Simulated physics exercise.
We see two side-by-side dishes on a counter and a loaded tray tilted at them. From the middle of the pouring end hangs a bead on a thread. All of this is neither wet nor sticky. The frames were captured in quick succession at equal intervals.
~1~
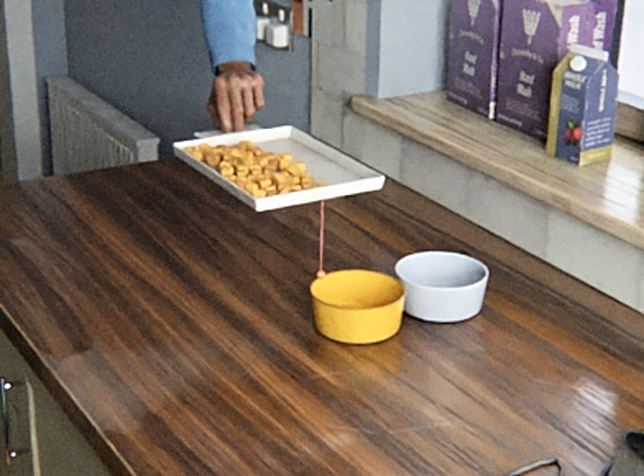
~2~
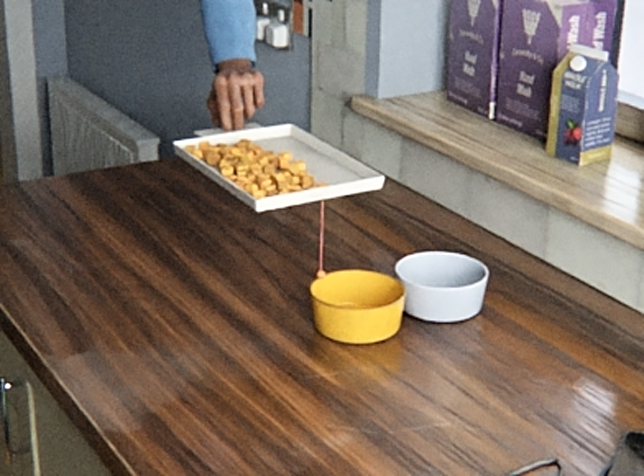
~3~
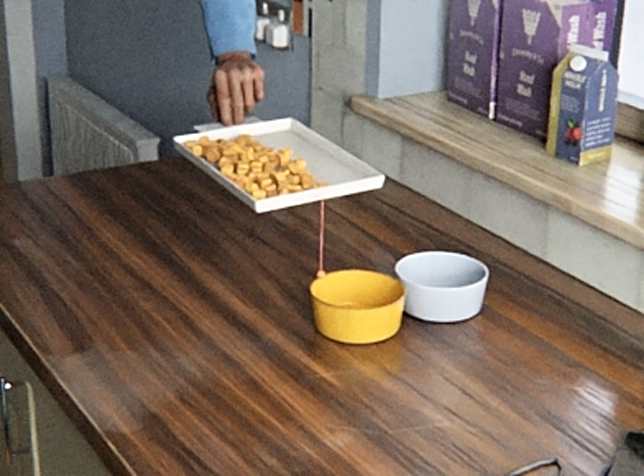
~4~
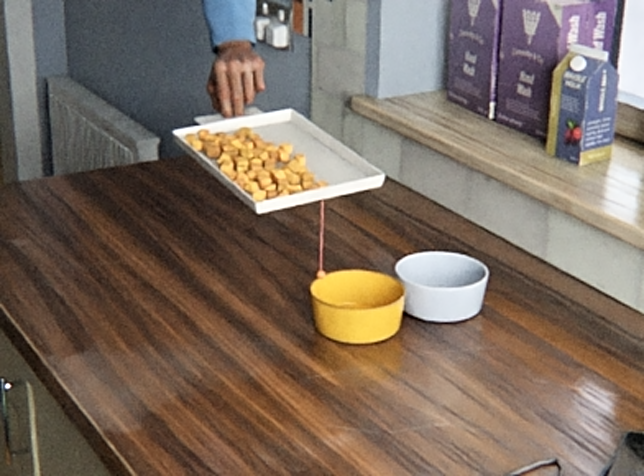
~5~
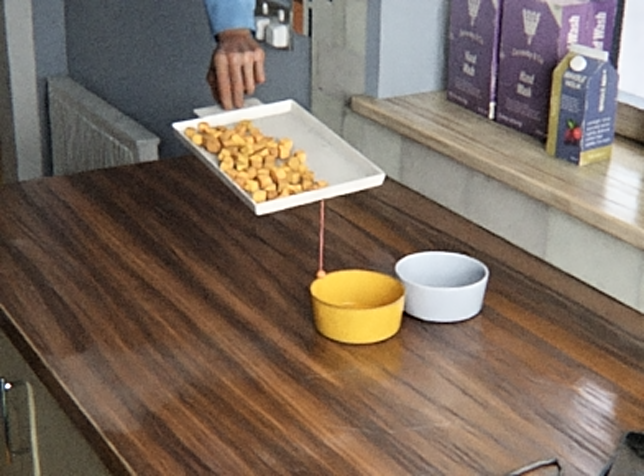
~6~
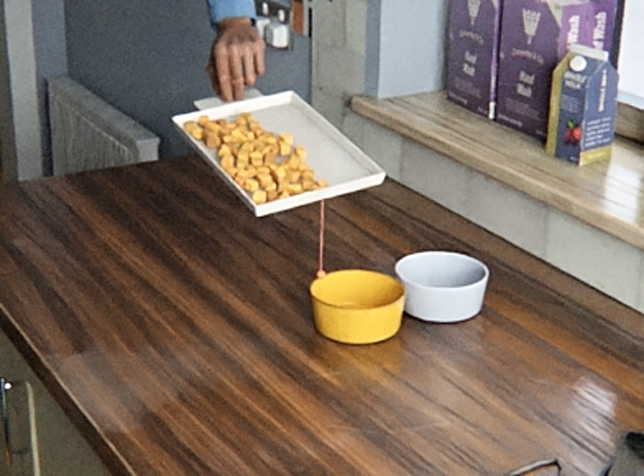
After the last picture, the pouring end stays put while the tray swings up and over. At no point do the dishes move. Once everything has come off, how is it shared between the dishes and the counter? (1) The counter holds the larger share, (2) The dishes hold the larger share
Option 1: The counter holds the larger share.
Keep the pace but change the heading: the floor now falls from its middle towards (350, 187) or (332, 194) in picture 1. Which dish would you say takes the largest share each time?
Going by the two slopes in order, it's the left-side one and then the left-side one.
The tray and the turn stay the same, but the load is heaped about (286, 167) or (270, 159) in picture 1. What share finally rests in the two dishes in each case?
In order, about 20 and 10 in a hundred.
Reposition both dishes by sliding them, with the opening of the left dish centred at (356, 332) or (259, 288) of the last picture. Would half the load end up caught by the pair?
At place one a lesser share; at place two a lesser share.
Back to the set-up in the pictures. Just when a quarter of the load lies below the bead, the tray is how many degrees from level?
The tilt then is about 105°.
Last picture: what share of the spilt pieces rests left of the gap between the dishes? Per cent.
Roughly 100 in a hundred.
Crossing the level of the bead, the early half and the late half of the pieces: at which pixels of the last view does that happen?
The first part passes (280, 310); everything after passes (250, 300).
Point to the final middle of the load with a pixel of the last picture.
The centre settles at about (268, 367).
Just after the last frame, tray tipped steeply; every one on the tray.
A moment on, tray tipped right over; every one on the tray.
Further on, tray tipped past a quarter turn; just a few in the left dish; almost all outside both.
When it is over, tray tipped past a quarter turn; just a few in the left dish; not one in the right dish; almost all outside both.
